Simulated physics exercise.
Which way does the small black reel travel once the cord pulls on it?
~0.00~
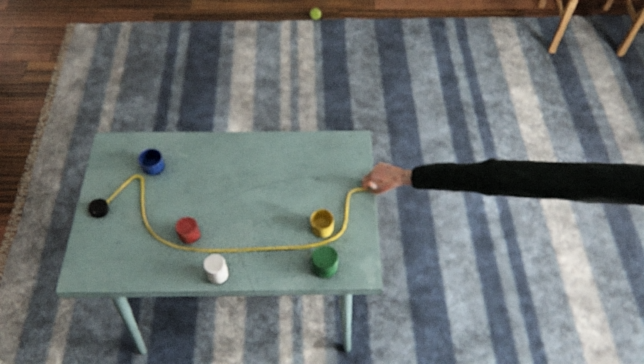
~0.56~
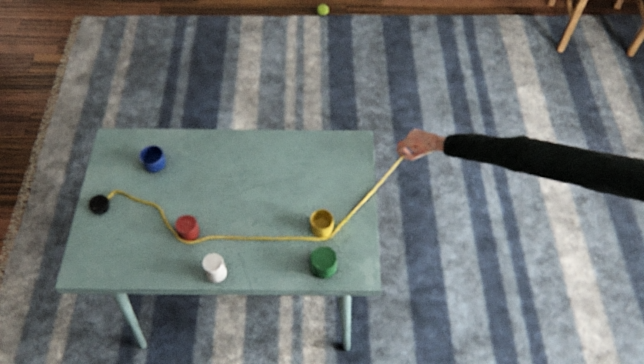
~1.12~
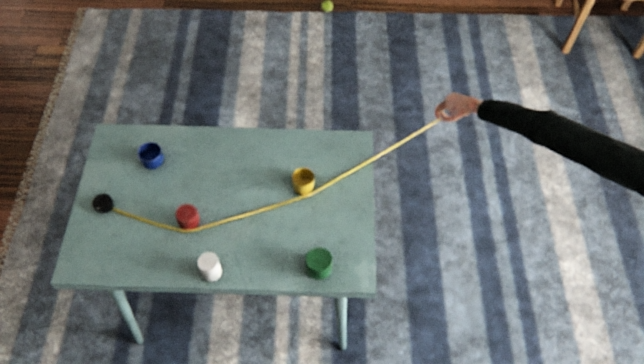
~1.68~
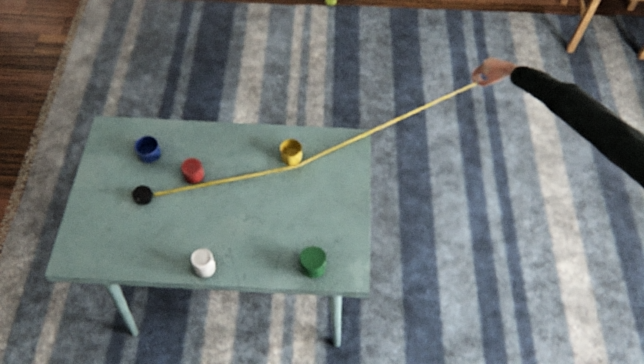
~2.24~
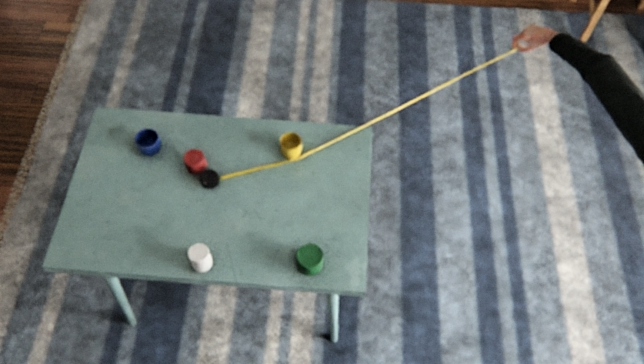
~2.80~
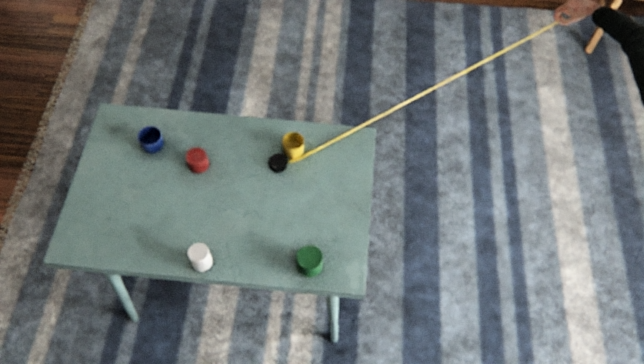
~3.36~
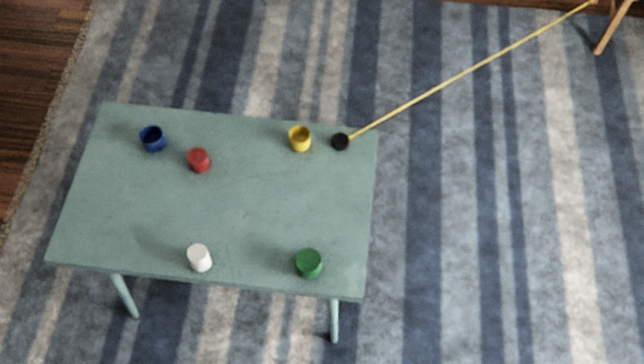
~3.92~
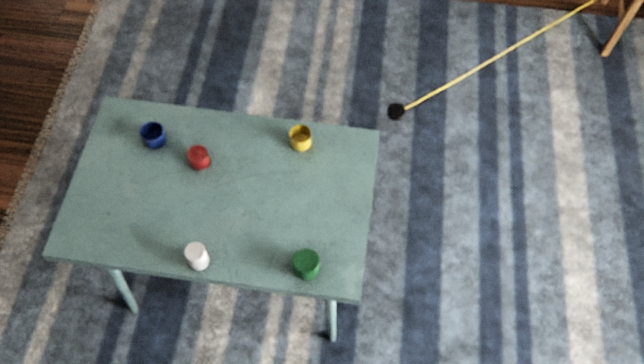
It moves to the right across the table, going past the red tub and the yellow cup.
